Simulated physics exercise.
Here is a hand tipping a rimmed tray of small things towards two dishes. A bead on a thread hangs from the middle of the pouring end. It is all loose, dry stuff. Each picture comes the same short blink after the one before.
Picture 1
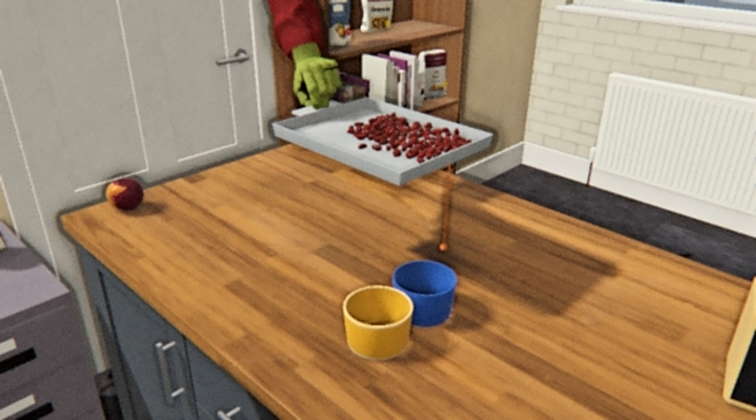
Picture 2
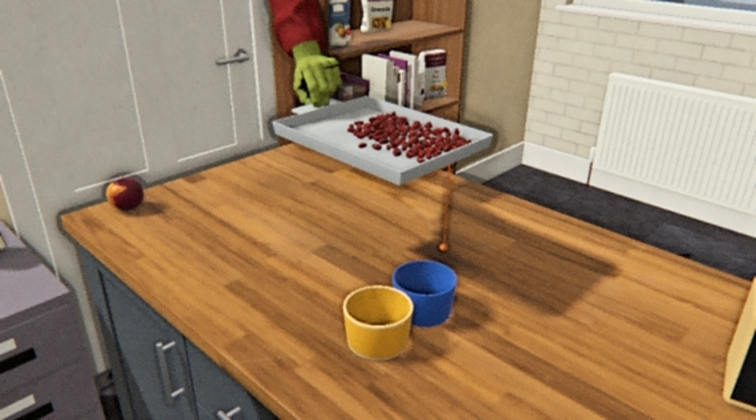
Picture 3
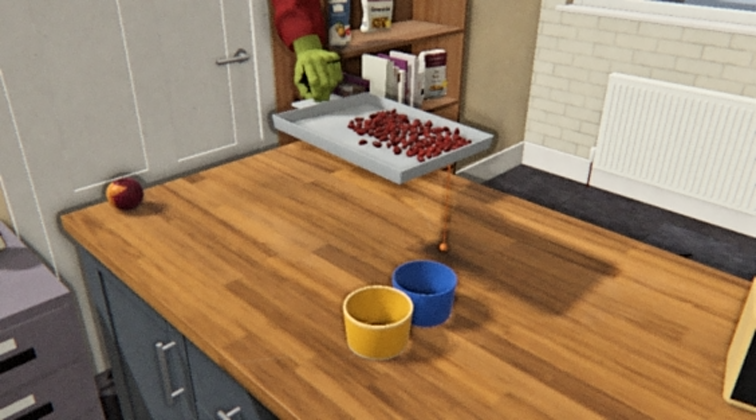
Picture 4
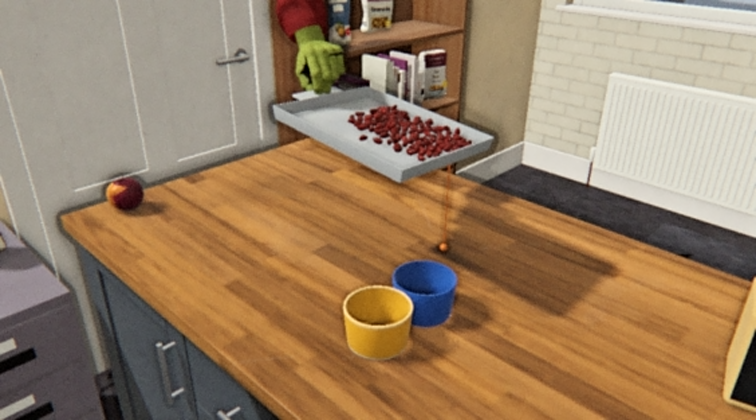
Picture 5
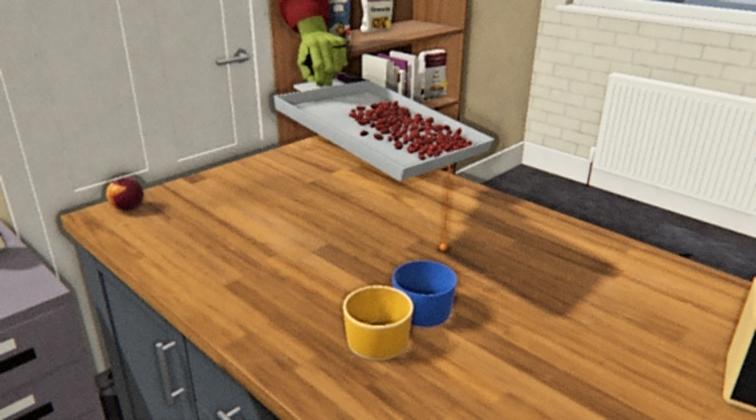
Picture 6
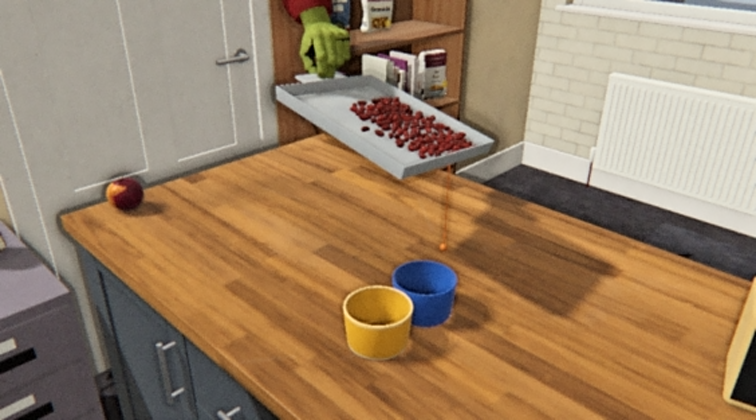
The video shows a green-gloved hand holding a grey rimmed tray of red kidney beans above a wooden worktop with yellow and blue dishes, then slowly raising its far side so the tray slopes slightly towards the right.
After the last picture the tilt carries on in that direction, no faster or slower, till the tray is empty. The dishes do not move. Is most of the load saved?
The two hold only the smaller part of the load.
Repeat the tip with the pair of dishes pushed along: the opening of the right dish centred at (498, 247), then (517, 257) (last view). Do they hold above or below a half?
In turn: Above a half; below a half.
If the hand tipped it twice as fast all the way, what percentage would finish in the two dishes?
Close to 0 per cent.
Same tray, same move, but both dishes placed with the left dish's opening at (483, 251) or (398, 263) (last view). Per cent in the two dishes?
Near 80 % and 0 %.
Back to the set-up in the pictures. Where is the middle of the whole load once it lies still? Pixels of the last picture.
At about (503, 277).
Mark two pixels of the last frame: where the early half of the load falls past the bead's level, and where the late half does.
At about (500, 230), then at (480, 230).
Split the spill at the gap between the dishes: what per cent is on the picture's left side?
It comes to 0 per cent or so.
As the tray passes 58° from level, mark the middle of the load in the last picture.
At about (447, 116).
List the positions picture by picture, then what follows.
The first picture shows corners of the pouring end (400, 171) and (490, 134), level; middle of the load (412, 136), kidney beans; left dish (403, 335); right dish (448, 304); bead on its thread (444, 247).
The second picture shows corners of the pouring end (400, 171) and (490, 135), level; middle of the load (412, 136).
The third picture shows corners of the pouring end (401, 170) and (490, 136), tipped barely, lowest at the right corner; middle of the load (412, 134).
The fourth picture shows corners of the pouring end (402, 169) and (491, 137), tipped a little, lowest at the right corner; middle of the load (413, 132).
The fifth picture shows corners of the pouring end (403, 167) and (491, 139), tipped a little, lowest at the right corner; middle of the load (413, 129).
The sixth picture shows corners of the pouring end (404, 166) and (491, 140), tipped a little, lowest at the right corner; middle of the load (414, 127); left dish (403, 335); right dish (448, 304).
Just after the last frame, tray tipped steeply; every one on the tray.
A moment on, tray tipped right over; roughly a third on the tray; roughly a quarter outside both; roughly half in the air.
Further on, tray tipped past a quarter turn; every one outside both.
When it is over, tray tipped past a quarter turn; not one in the left dish; not one in the right dish; every one outside both.
